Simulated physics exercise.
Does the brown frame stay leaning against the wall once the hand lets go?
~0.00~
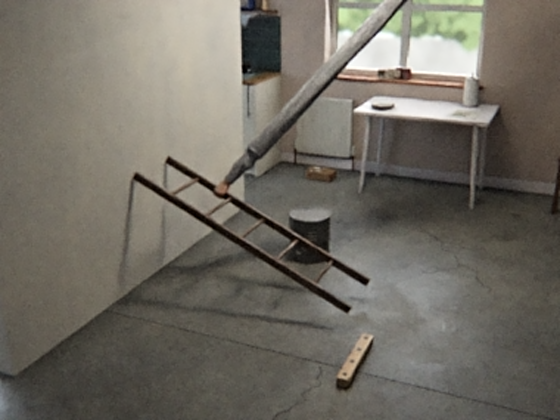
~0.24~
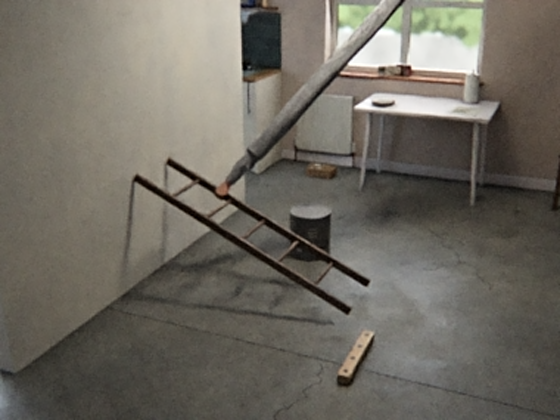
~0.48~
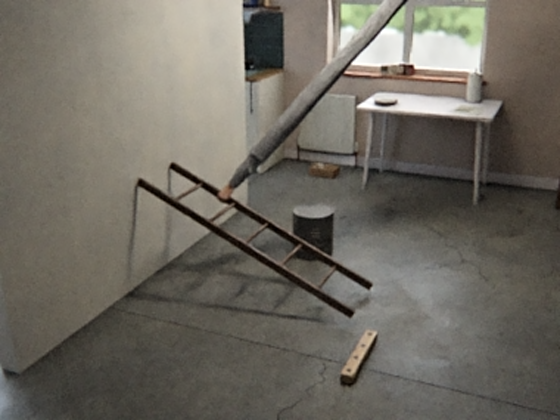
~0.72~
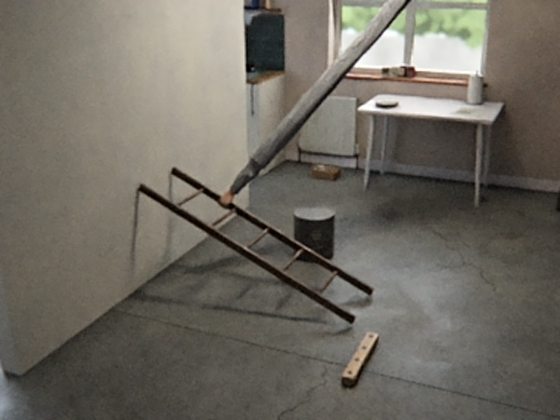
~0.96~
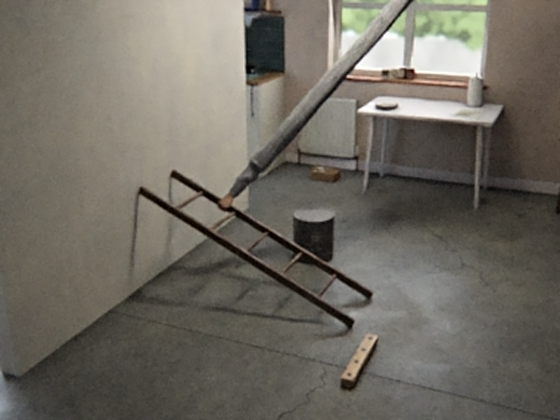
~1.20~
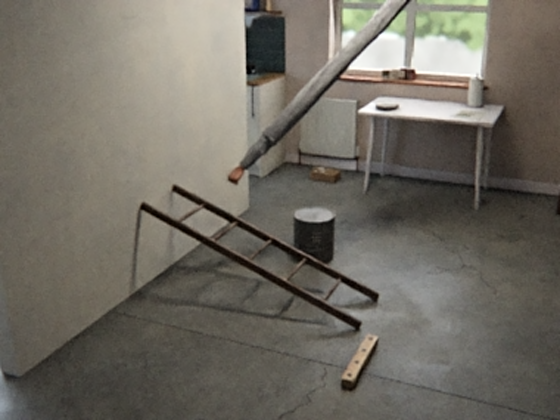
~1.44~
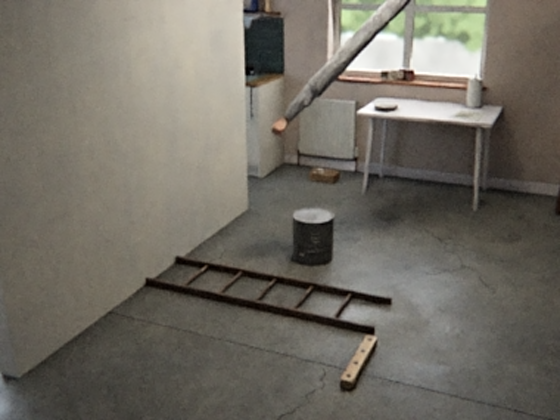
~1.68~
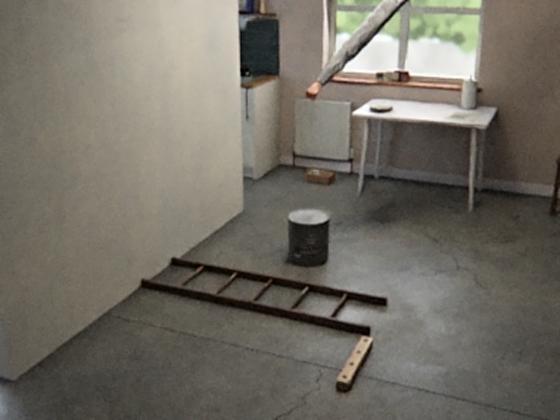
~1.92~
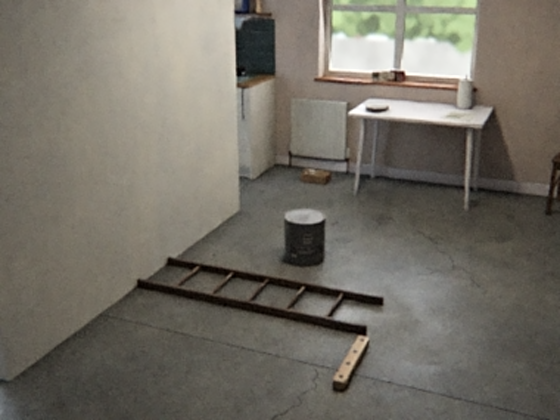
No, it slips down the wall after the hand lets go and ends up lying flat on the floor.
